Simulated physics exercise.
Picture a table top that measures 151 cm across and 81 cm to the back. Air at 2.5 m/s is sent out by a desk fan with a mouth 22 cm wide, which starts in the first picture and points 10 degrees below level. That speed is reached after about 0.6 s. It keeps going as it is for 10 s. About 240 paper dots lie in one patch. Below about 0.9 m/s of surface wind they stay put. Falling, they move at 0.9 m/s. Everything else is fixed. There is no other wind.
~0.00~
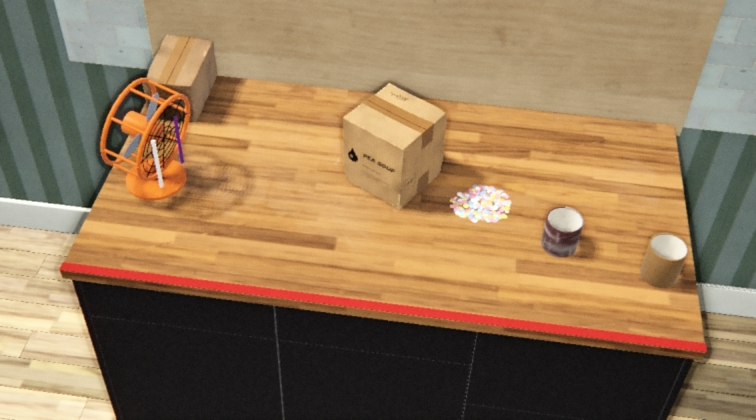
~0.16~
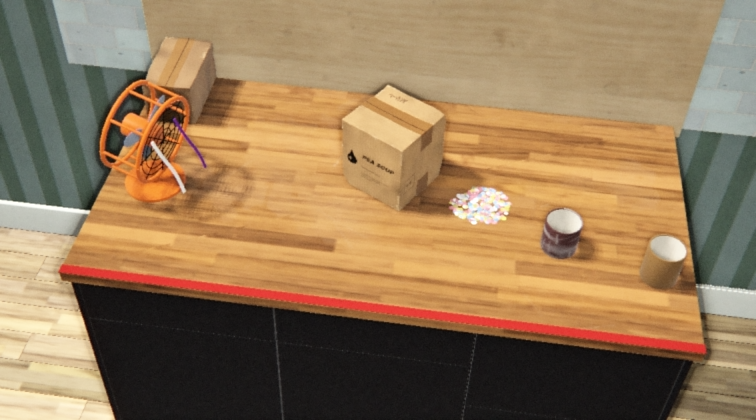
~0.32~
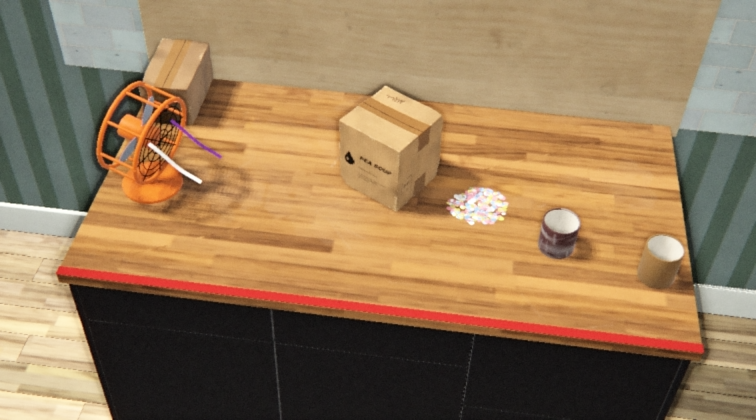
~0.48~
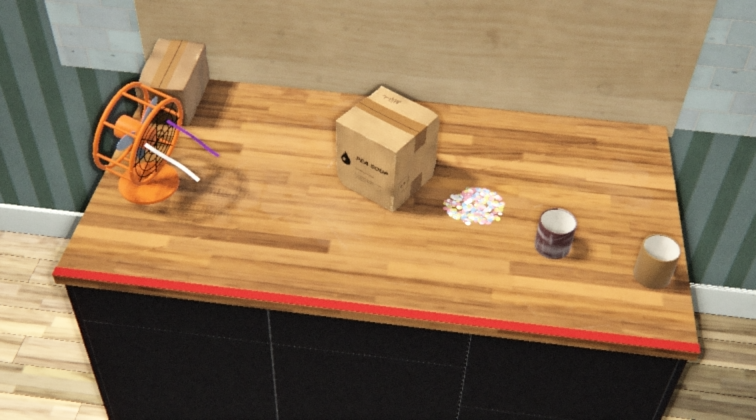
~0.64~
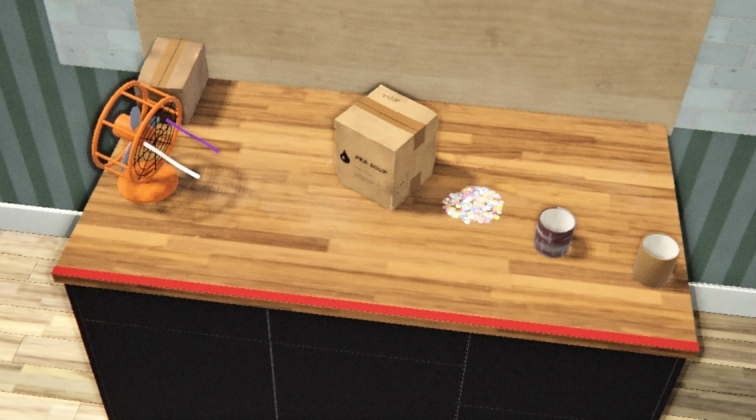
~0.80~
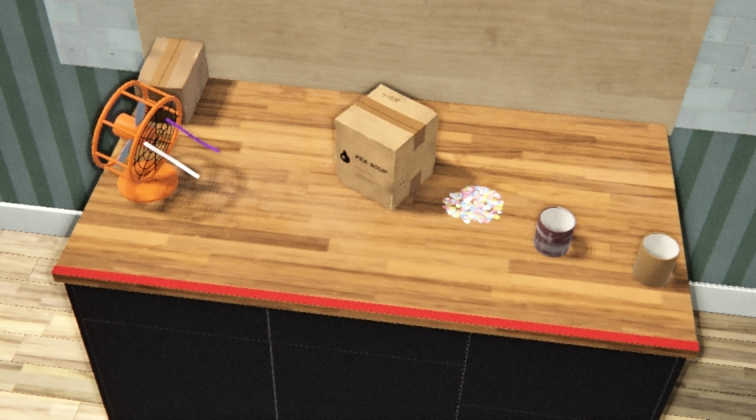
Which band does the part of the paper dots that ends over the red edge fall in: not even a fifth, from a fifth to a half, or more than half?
The fraction over that edge is going to remain below a fifth.
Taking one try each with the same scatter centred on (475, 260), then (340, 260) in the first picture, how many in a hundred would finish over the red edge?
In turn: 10 per cent, 100 per cent.
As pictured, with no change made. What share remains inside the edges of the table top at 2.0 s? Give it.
About 100 % remain.
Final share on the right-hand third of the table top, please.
Near 30 per cent at the end.
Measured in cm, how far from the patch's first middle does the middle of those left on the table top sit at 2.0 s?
Roughly 0 cm.
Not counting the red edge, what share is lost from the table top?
About 0 per cent of them.
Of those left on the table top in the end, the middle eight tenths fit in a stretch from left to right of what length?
Roughly 10 cm from left to right.
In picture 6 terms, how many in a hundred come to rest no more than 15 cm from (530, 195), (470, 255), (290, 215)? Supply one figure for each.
Estimates in listed order: 40 %; 15 %; 0 %.
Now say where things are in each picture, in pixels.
In the first picture, the middle of the paper dots is near (483, 206), none has stirred yet and the mouth of the desk fan is at (147, 130).
In the second picture, the middle of the paper dots is near (482, 207), none has stirred yet and the red edge is centred on (373, 312).
In the third picture, the middle of the paper dots is near (480, 208), none has stirred yet, the top of a mug is at (562, 221) and the top of a box is at (392, 117).
In the fourth picture, the middle of the paper dots is near (476, 208) and none has stirred yet.
In the fifth picture, the middle of the paper dots is near (475, 206) and none has stirred yet.
In the sixth picture, the middle of the paper dots is near (476, 206) and none has stirred yet.
After 2.0 s the count stands so, 0 % are over the red edge; the middle of those still in play is near (476, 203).
After 3.2 s the count stands so, 0 % are over the red edge; the middle of those still in play is near (476, 203).
After 5.5 s the count stands so, 0 % are over the red edge; the middle of those still in play is near (476, 203).
After 10.0 s, at the end, 0 % are over the red edge; the middle of those still in play is near (476, 203).
